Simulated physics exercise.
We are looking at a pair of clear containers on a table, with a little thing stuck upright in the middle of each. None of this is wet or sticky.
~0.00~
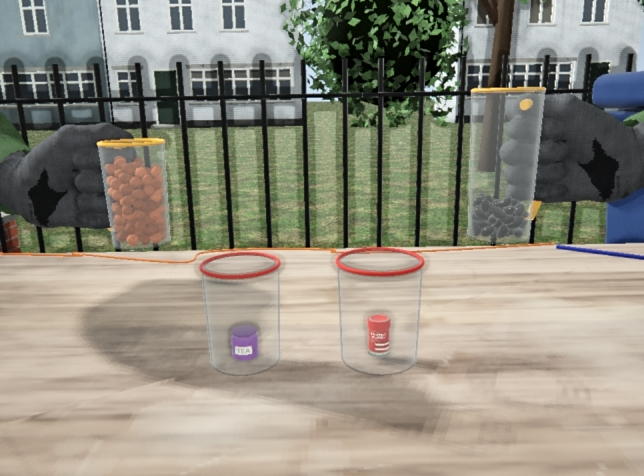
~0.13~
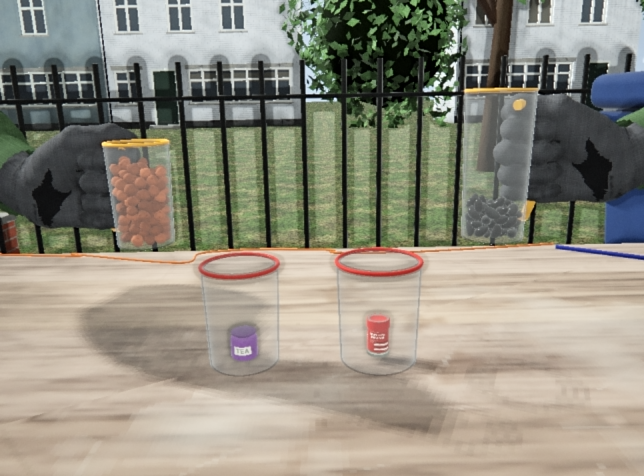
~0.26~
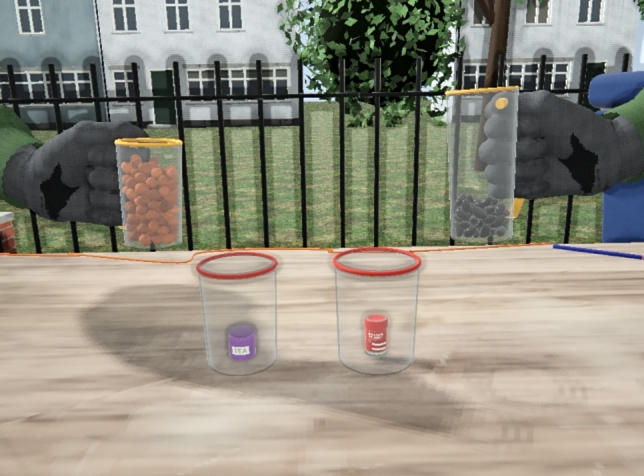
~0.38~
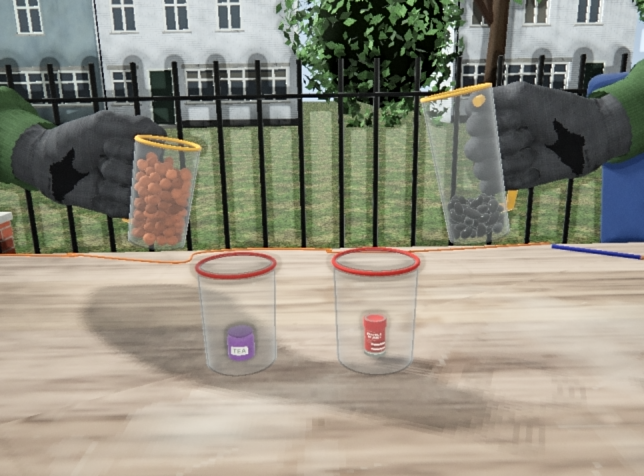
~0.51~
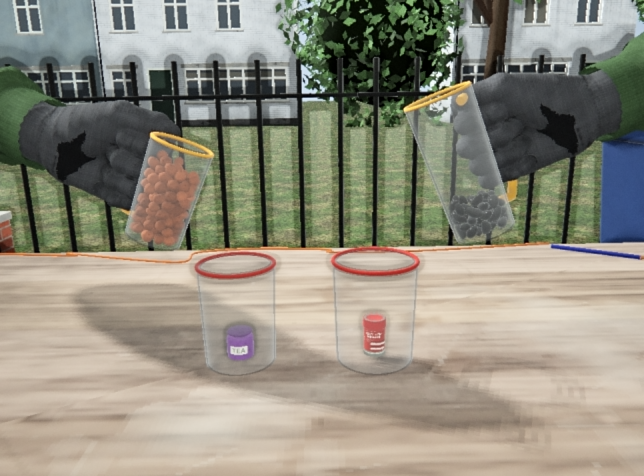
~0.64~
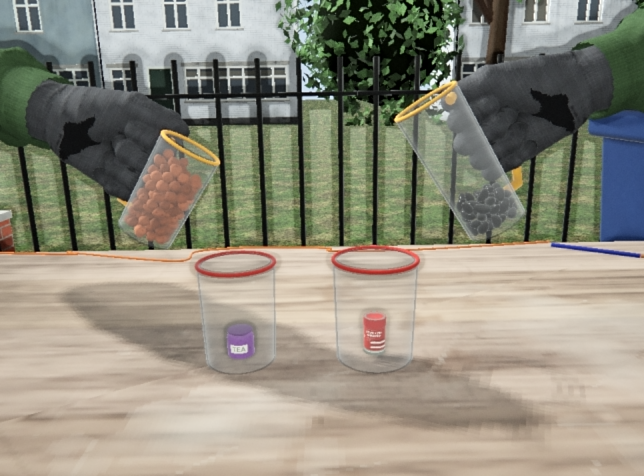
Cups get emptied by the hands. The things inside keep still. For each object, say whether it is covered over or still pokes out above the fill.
Left object - covered over, right object - pokes out.
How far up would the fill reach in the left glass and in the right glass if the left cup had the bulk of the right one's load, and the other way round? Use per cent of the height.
Left: Roughly 40 per cent. Right: Roughly 50 per cent.
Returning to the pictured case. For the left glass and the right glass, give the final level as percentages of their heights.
50 % on the left and 25 % on the right.
By 1.22 s, left glass empty, all of its cupful still in the cup; right glass empty, all of its cupful still in the cup.
By 1.73 s, left glass nearly empty, the larger part of its cupful still in the cup; right glass nearly empty, nearly all of its cupful still in the cup.
By 2.16 s, left glass half full, none of its cupful still in the cup; right glass nearly empty, none of its cupful still in the cup.
When it is over (2.6 s), left glass half full (surface near (239, 307)), nothing beside it; right glass a quarter full (surface near (375, 326)), nothing beside it; the left thing is covered; the right thing is still showing.
